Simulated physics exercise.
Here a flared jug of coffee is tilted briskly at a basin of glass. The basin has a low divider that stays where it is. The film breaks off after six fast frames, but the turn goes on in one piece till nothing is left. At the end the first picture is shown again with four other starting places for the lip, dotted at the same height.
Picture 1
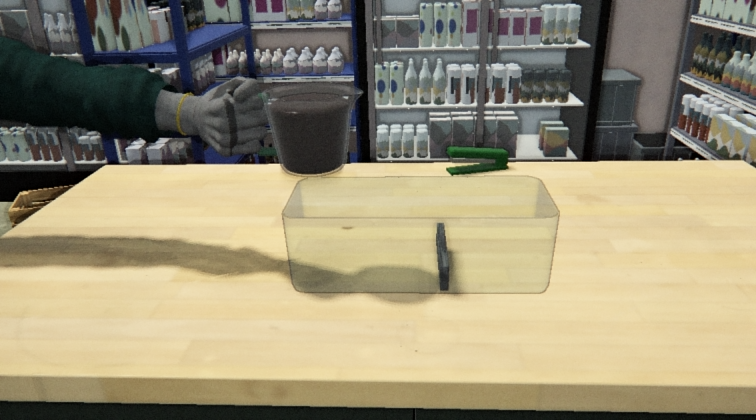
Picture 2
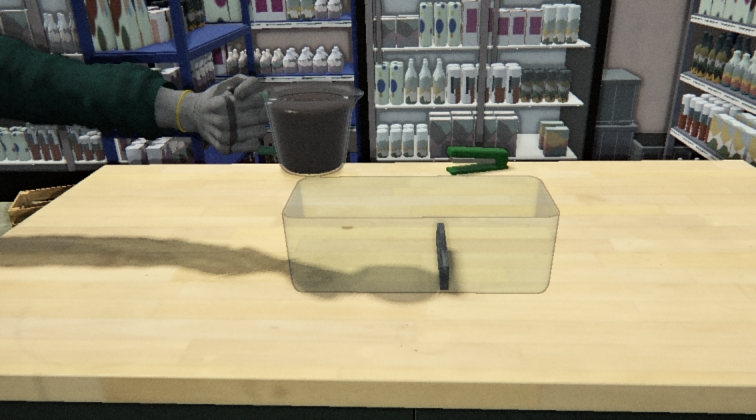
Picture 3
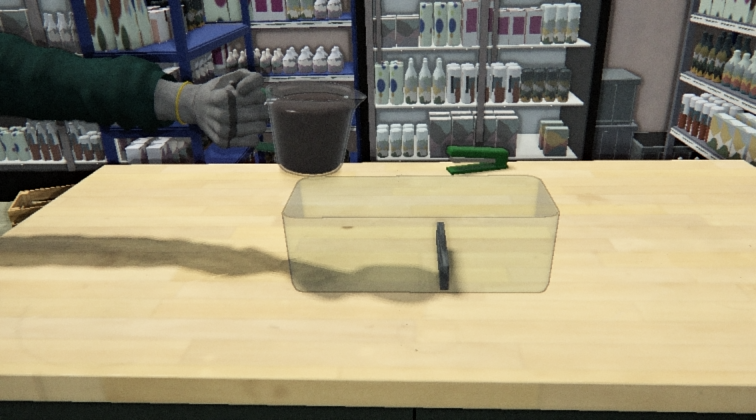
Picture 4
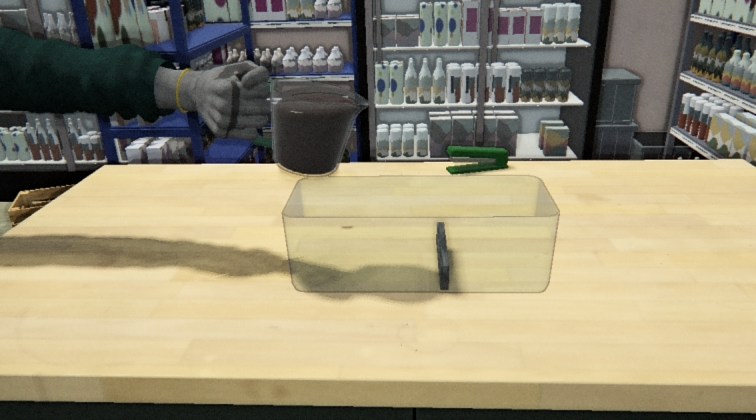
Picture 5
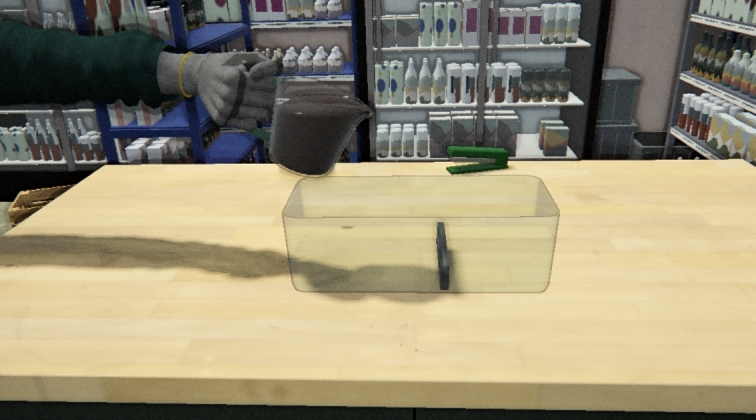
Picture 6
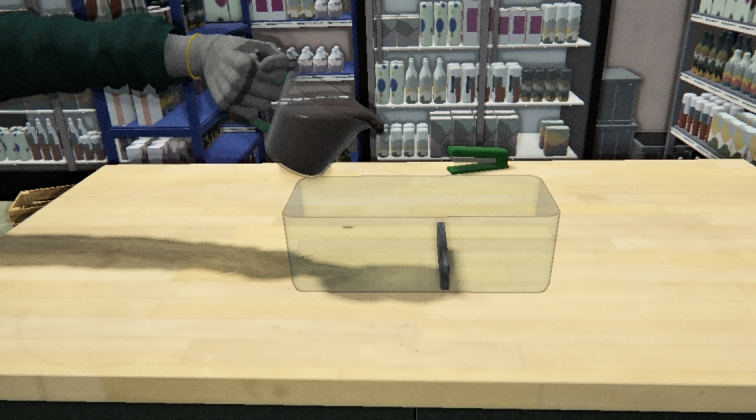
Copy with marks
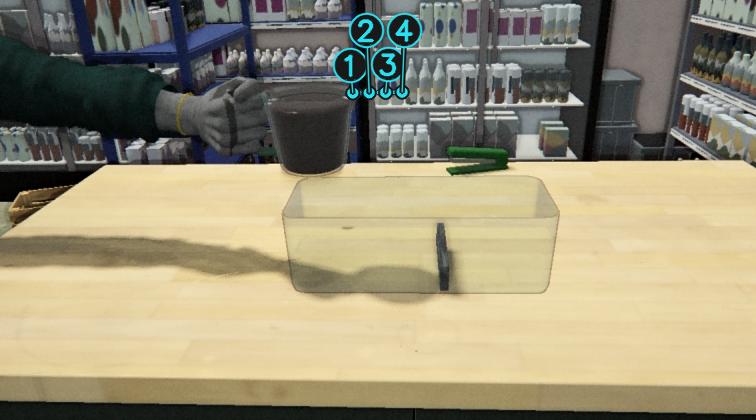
A gloved hand holds a jug of dark coffee upright above a clear basin, then tilts it rightward until liquid crosses the lip.
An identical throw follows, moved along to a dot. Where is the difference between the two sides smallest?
Best: 4.
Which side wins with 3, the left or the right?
The left side.
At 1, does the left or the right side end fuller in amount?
The left one.
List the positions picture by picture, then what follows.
Upright, lip at (361, 92); basin from (292, 288) to (548, 290); top of the wall at (442, 243); nothing has left yet.
Upright, lip at (362, 93); nothing has left yet.
Tipped about 6°, lip at (365, 97); nothing has left yet.
Tipped about 12°, lip at (368, 104); nothing has left yet.
Tipped about 21°, lip at (372, 113); nothing has left yet.
Tipped about 32°, lip at (374, 124); coffee is over the lip, down to (380, 132).
On the marked copy, 1 at (352, 92); 2 at (369, 92); 3 at (385, 92); 4 at (402, 92).
If 1 is chosen, about 90 % ends left of the wall and 10 % right of it.
If 2 is chosen, about 92 % ends left of the wall and 6 % right of it.
If 3 is chosen, about 79 % ends left of the wall and 19 % right of it.
If 4 is chosen, about 49 % ends left of the wall and 51 % right of it.
